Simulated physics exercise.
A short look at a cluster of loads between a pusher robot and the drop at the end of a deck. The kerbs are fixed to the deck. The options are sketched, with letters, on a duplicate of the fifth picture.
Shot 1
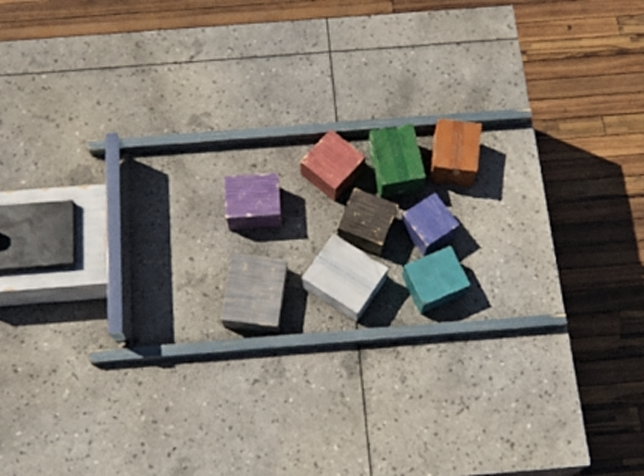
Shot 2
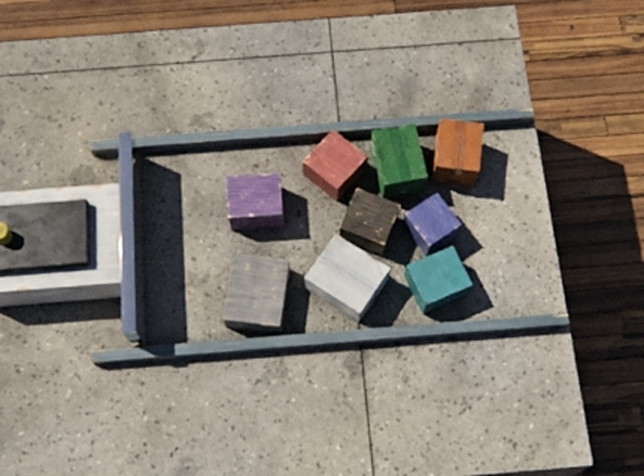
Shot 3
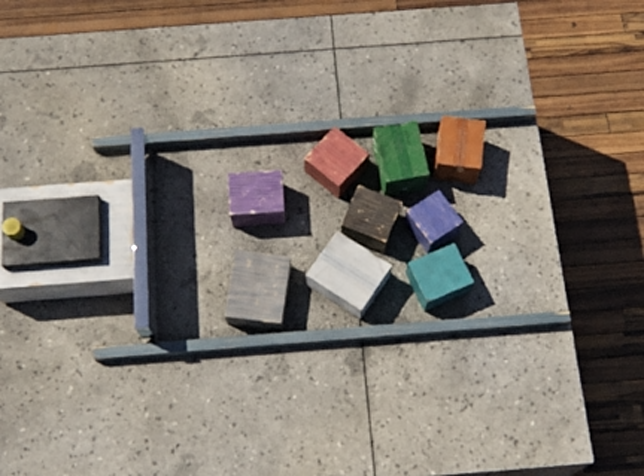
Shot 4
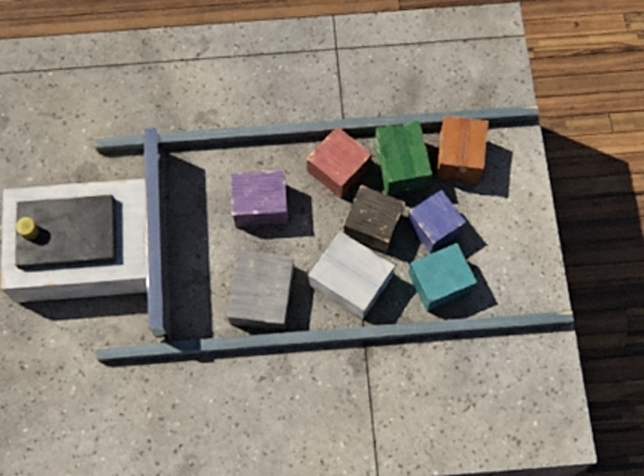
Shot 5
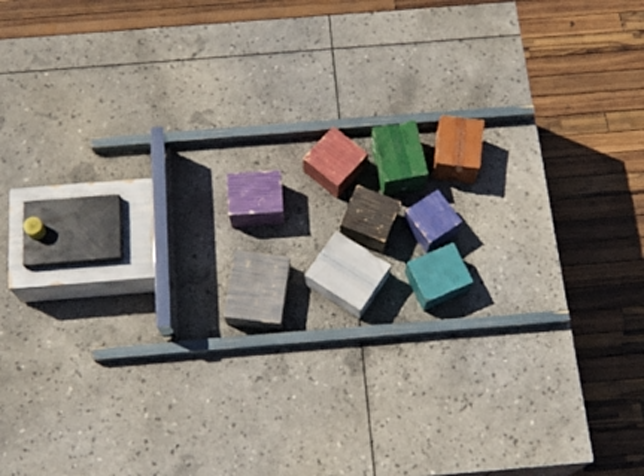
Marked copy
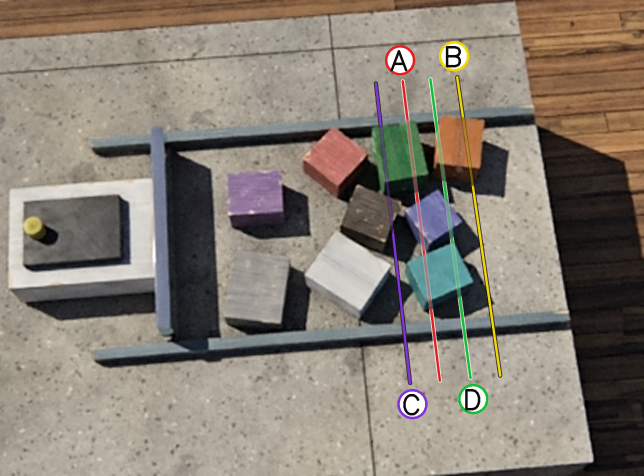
White pusher robot with a wide blue blade sliding slowly right between two rails towards a still cluster of coloured boxes.
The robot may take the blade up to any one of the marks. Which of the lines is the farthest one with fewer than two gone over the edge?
Stop at A.
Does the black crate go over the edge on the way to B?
By then, yes.
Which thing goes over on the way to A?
The turquoise crate.
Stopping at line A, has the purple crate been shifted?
Yes.
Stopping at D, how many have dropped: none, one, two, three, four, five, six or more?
Three.
On the marked copy, A at (420, 223); B at (478, 219); C at (392, 225); D at (449, 221).
Taking A. A third of the way, robot (176, 222); grey crate (296, 286); white box (366, 272).
Two thirds of the way, robot (271, 215); turquoise crate (510, 262); blue crate (476, 212).
When it is over, robot (340, 209); turquoise crate over the edge; blue crate (542, 200); one fallen.
As for the rest, B drops five; C is within the limit but short; D drops three.
